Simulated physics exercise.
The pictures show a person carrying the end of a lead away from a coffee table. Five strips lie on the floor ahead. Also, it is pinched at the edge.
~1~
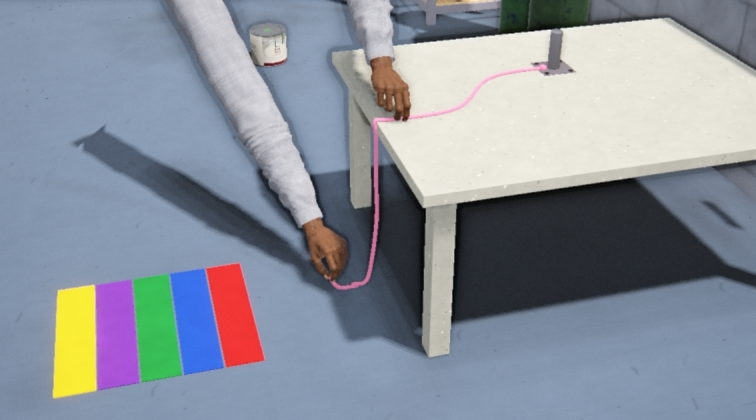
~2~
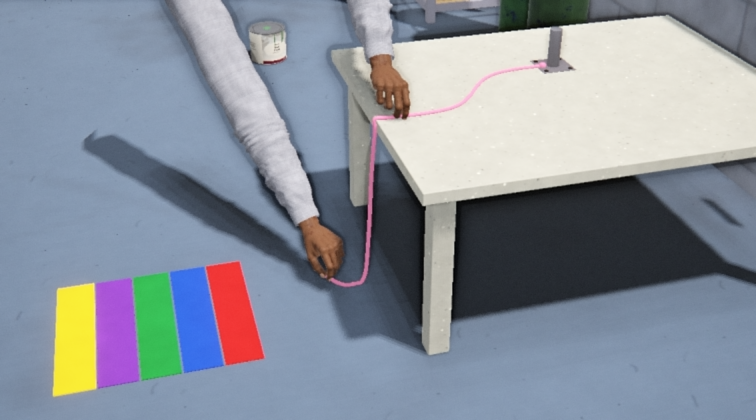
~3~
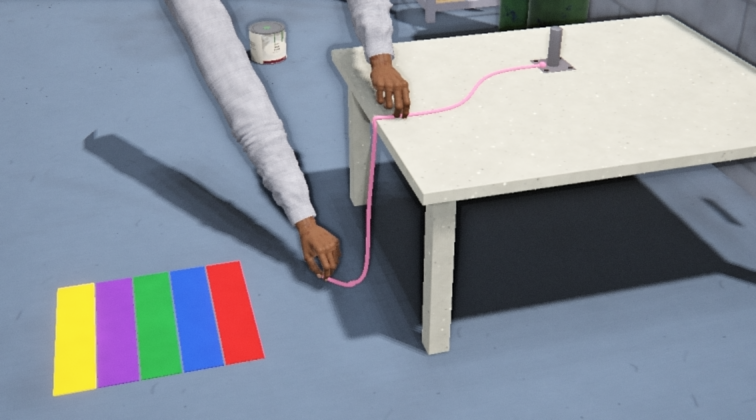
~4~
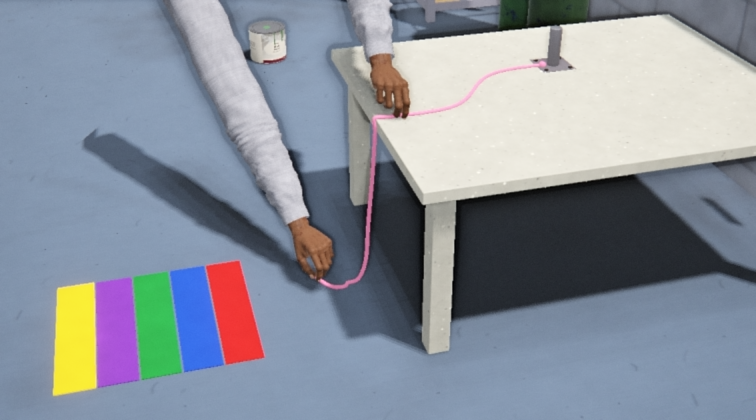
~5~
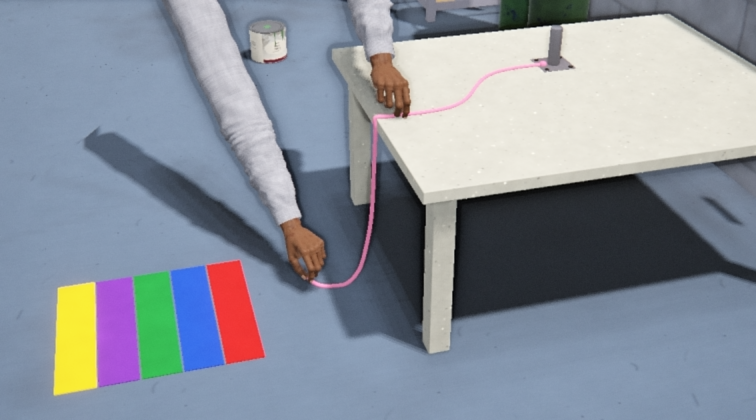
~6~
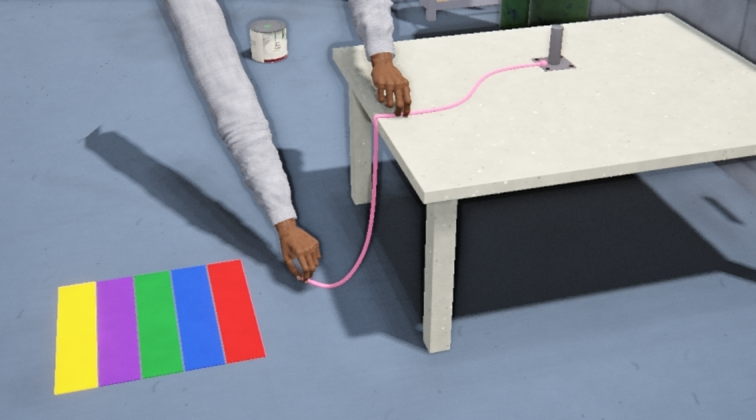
A hand drew the loose end of a pink cord slightly left, toward five colored strips on the floor, while another hand kept the cord pinched at the edge of a pale table.
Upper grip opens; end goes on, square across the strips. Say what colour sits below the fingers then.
It is blue.
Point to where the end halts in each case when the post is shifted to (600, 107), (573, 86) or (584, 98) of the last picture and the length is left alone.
Near (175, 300); near (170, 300); near (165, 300).
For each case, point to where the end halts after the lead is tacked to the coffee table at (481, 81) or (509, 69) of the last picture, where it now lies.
Per try (px): (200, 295), (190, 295).
A little later, end near (280, 282); short of the strips.
Next, end near (227, 291); over red.
When it is tight, end near (194, 296); over blue. The end stops over the blue strip.
